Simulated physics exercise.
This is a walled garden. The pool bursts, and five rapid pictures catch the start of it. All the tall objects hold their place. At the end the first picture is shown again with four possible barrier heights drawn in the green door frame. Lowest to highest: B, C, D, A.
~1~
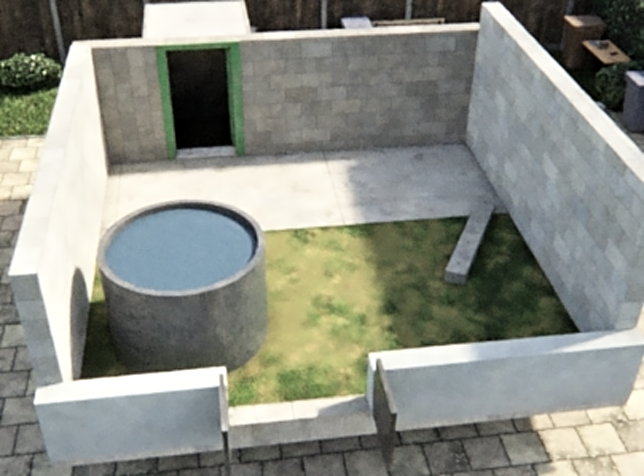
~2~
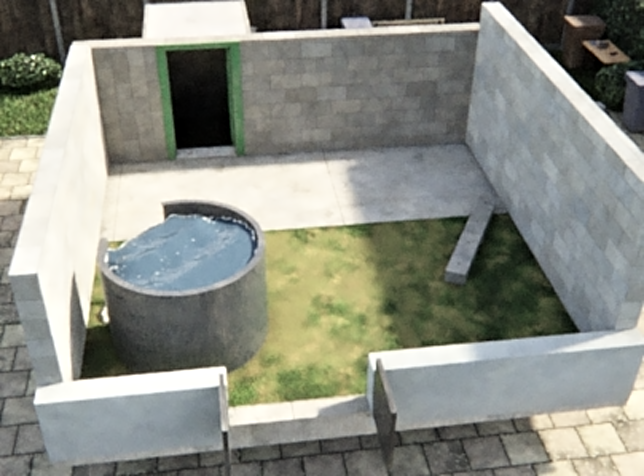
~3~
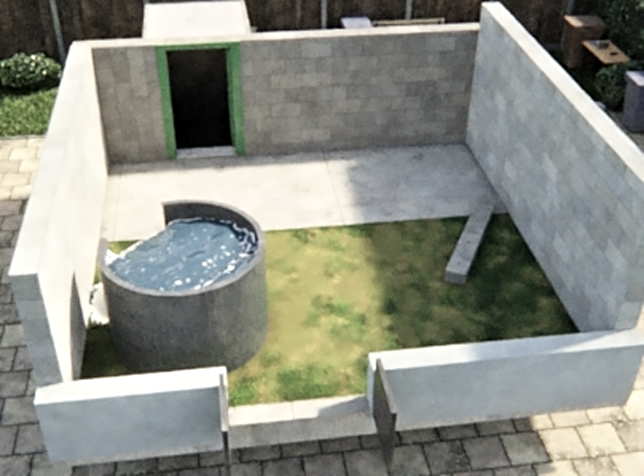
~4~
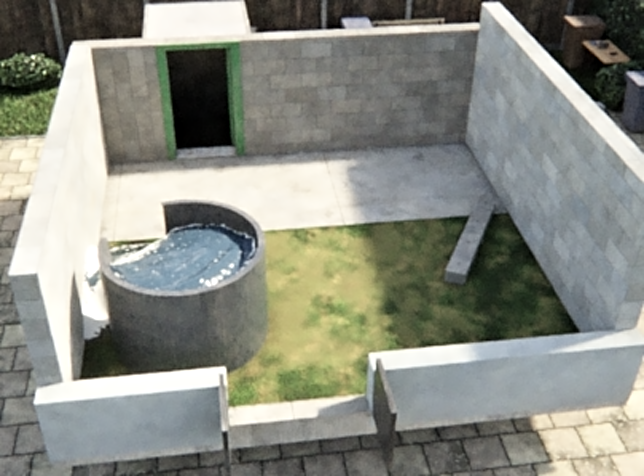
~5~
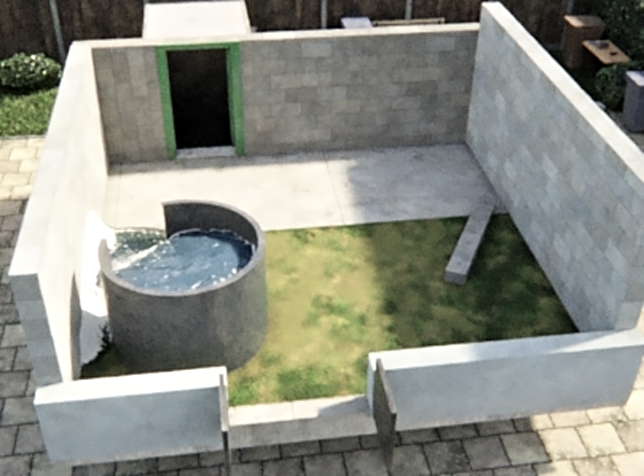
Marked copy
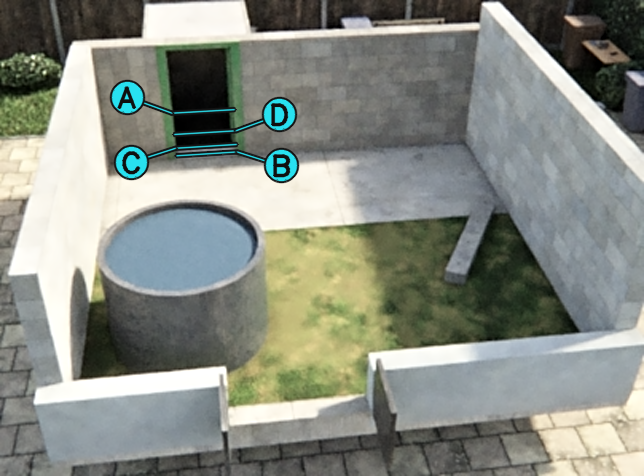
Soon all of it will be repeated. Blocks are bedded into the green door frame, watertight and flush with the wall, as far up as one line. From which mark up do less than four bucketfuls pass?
The answer is height D.
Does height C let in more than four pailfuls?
Yes, that goes wrong.
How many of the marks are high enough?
Two of the four.
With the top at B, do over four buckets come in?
Yes, it does.
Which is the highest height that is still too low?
That would be C.
On the marked copy, A at (203, 111); B at (206, 153); C at (206, 146); D at (205, 132); from the bottom up B, C, D, A.
If A is chosen, nothing gets over.
If B is chosen, dozens of bucketfuls pour in.
If C is chosen, about 10 bucketfuls get in.
If D is chosen, a splash gets over, under a bucket.
